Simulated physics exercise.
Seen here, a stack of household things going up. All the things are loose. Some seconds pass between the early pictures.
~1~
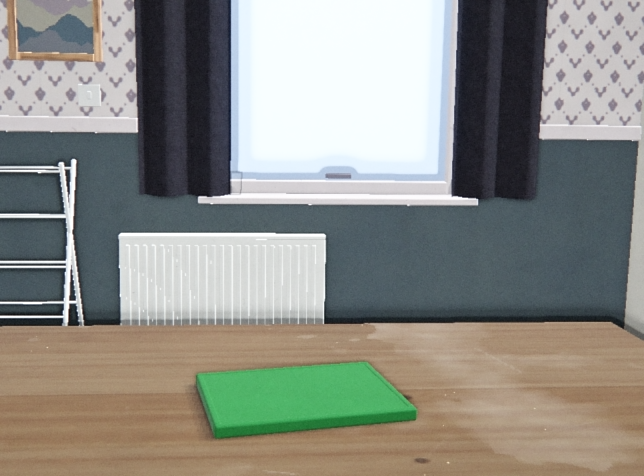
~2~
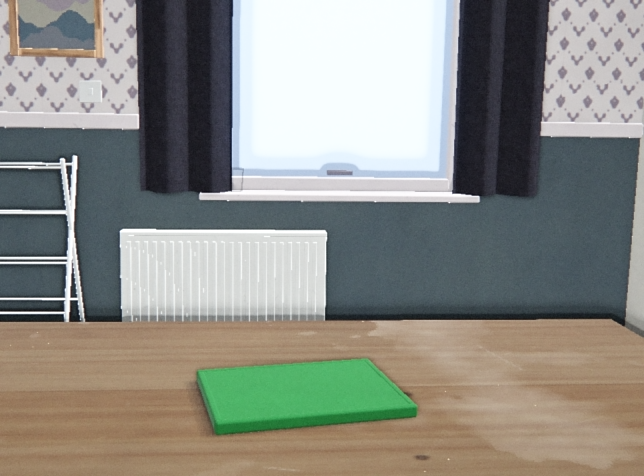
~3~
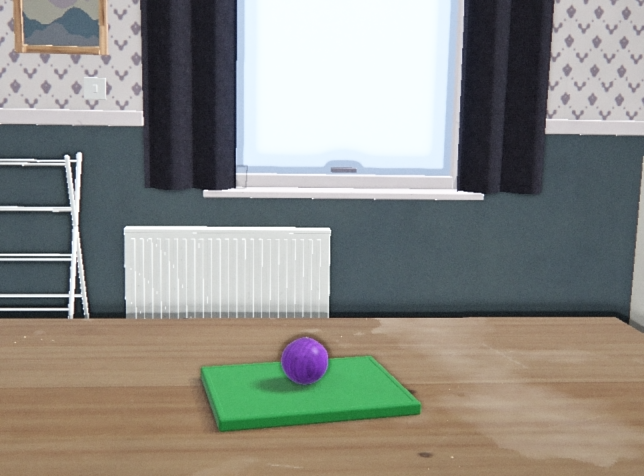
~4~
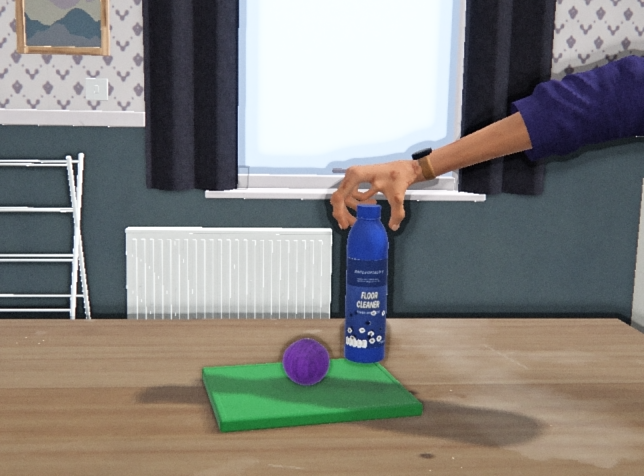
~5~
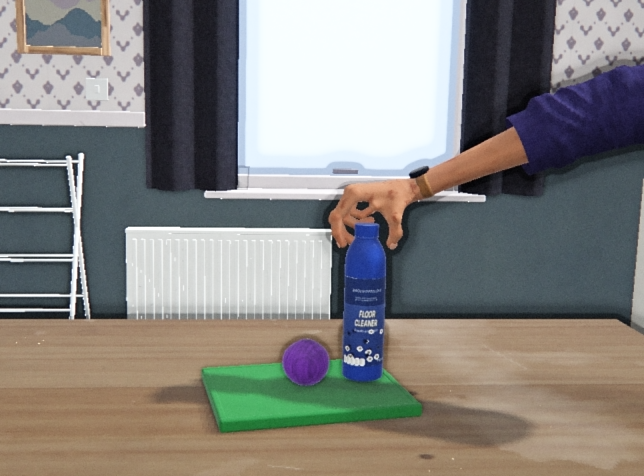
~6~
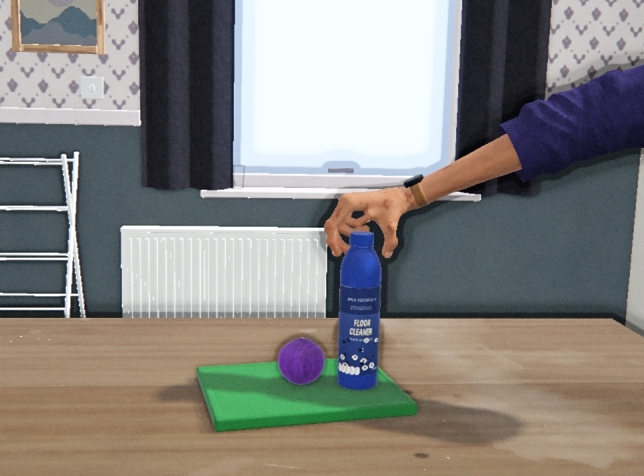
The footage shows a green tray on a wooden table, then a purple ball resting on it; a hand reaches in from the right and lowers a blue bottle onto the tray beside the ball, still gripping its top.
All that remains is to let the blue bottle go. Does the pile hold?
The pile stays up.
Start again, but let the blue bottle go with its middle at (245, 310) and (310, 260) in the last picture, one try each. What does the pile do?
First try: It holds; second try: It loses its balance.
Then, 0.20 s past the last view, nothing moves.
Then, 0.40 s past the last view, blue bottle resting near (359, 309).
Finally, all 3 still in place. Final places as the last picture's camera would see them, blue bottle near (359, 309). The pile holds.
